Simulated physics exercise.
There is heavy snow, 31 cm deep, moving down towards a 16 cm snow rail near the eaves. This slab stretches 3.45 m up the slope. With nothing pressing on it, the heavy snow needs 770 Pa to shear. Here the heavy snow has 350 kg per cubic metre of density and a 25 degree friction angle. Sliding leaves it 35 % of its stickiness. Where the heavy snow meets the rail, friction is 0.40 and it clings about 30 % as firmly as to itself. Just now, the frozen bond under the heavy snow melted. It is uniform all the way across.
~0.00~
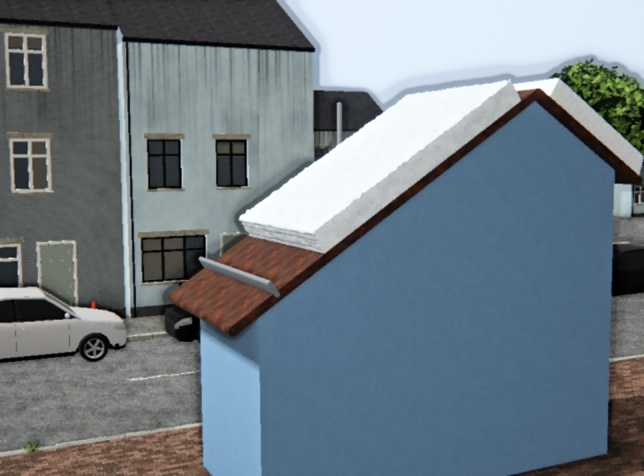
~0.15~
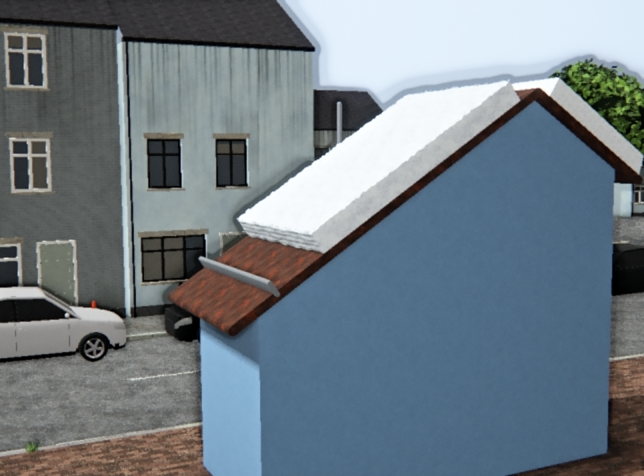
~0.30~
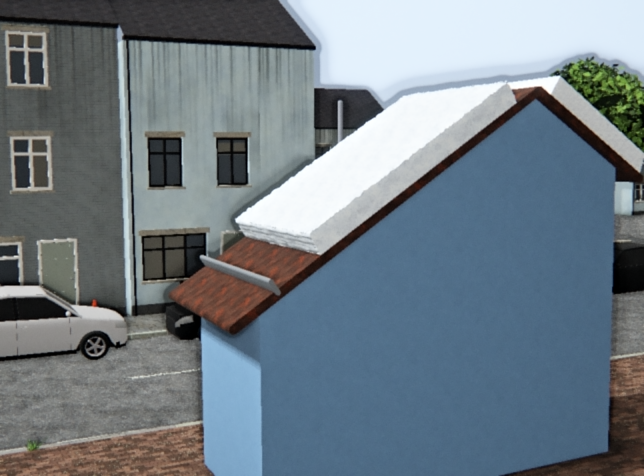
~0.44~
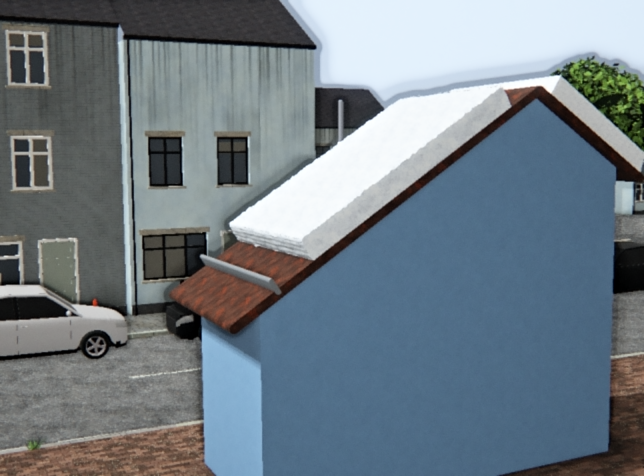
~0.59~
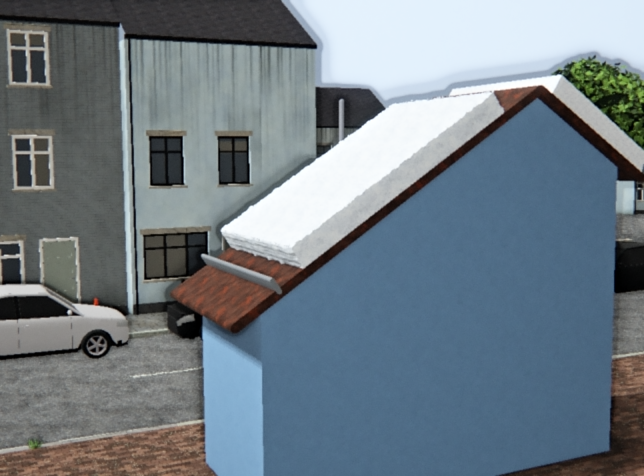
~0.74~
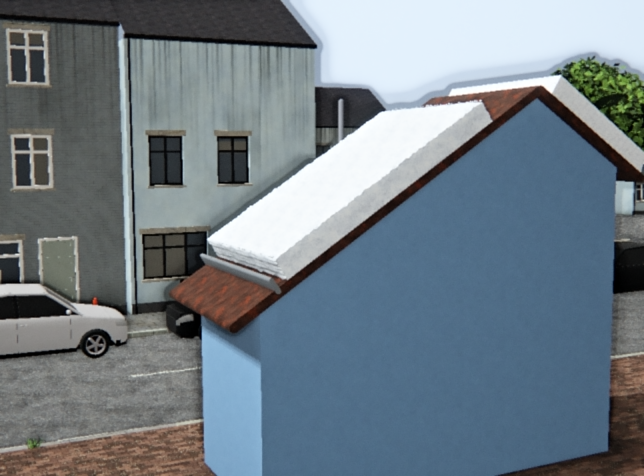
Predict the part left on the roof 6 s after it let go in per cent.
The figure comes out near 48 %.
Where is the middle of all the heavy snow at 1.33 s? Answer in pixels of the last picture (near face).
You'll find it around (326, 232).
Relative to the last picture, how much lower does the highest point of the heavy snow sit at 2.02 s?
I'd put it at near 1.1 m.
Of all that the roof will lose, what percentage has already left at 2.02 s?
Close to 60 in a hundred.
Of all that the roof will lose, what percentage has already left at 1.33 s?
The value is close to 10 %.
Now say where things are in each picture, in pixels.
The first picture shows leading edge of the heavy snow at (315, 235).
The second picture shows leading edge of the heavy snow at (313, 235), its middle shifted 2.1 cm.
The third picture shows leading edge of the heavy snow at (310, 237), its middle shifted 8.8 cm.
The fourth picture shows leading edge of the heavy snow at (302, 242), its middle shifted 20 cm.
The fifth picture shows leading edge of the heavy snow at (292, 250), its middle shifted 37 cm.
The sixth picture shows leading edge of the heavy snow at (277, 261), its middle shifted 59 cm.
After 1.33 s, 96 % of the snow is on the roof.
After 2.02 s, 67 % of the snow is on the roof.
After 2.71 s, 51 % of the snow is on the roof.
After 3.40 s, 48 % of the snow is on the roof.
After 6.00 s, at the end, 48 % of the snow is on the roof.
